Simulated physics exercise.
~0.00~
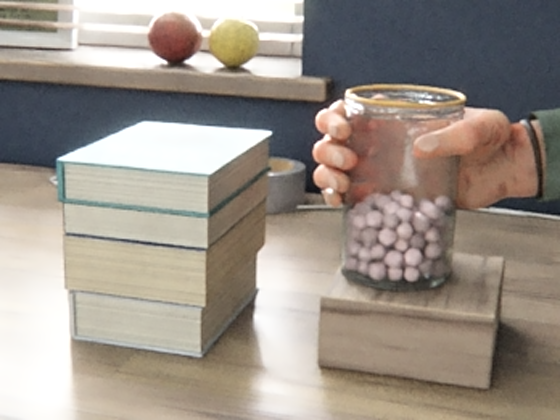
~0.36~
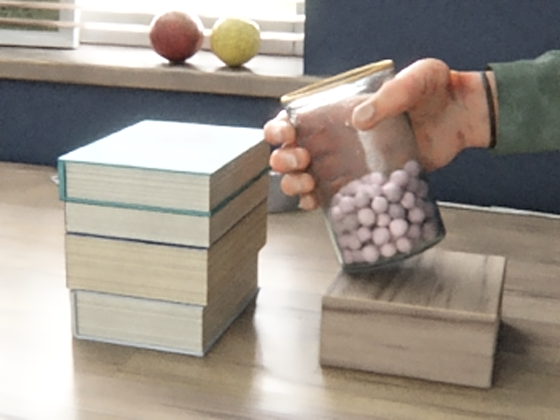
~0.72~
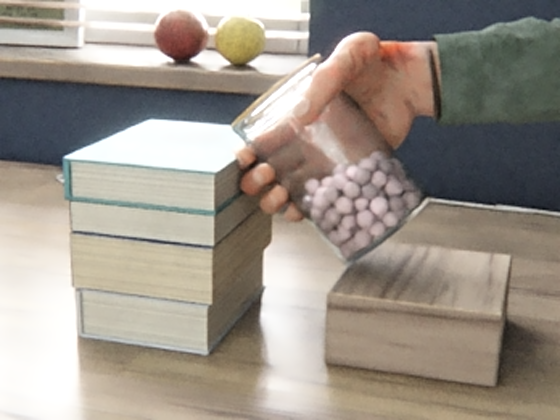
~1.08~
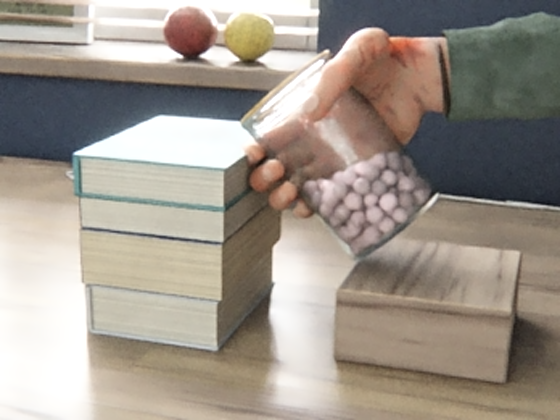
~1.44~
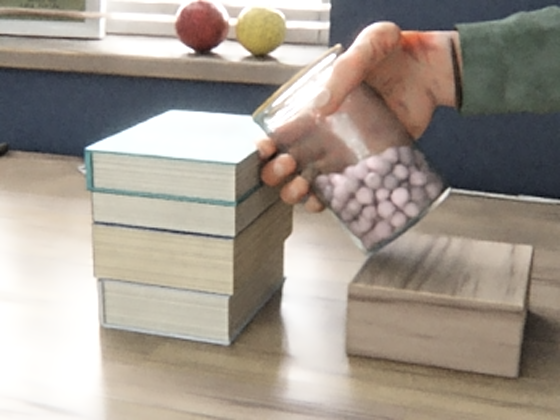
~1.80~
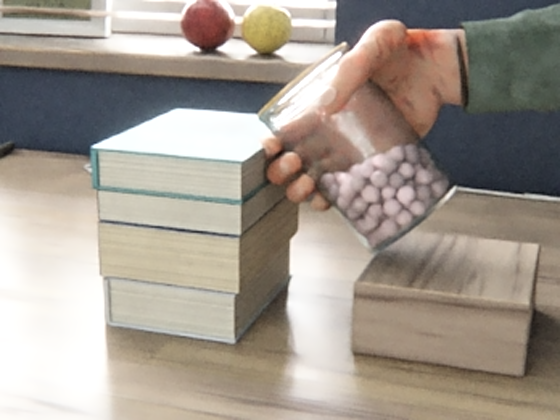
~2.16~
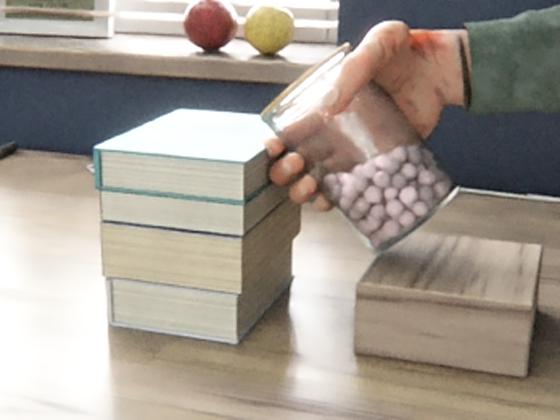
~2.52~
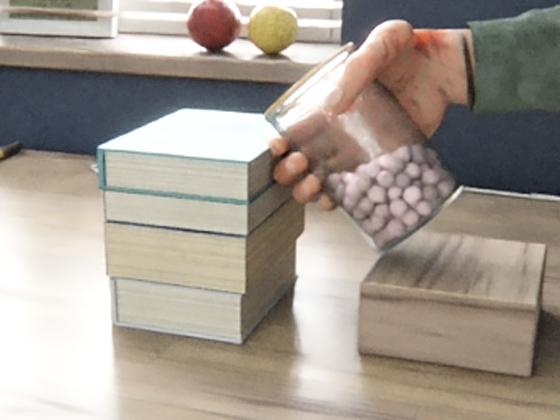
A hand tilted a glass jar partly filled with pale purple balls to the left off a wooden block until it leaned against a stack of four books, where the hand kept holding it, with all the balls still inside.
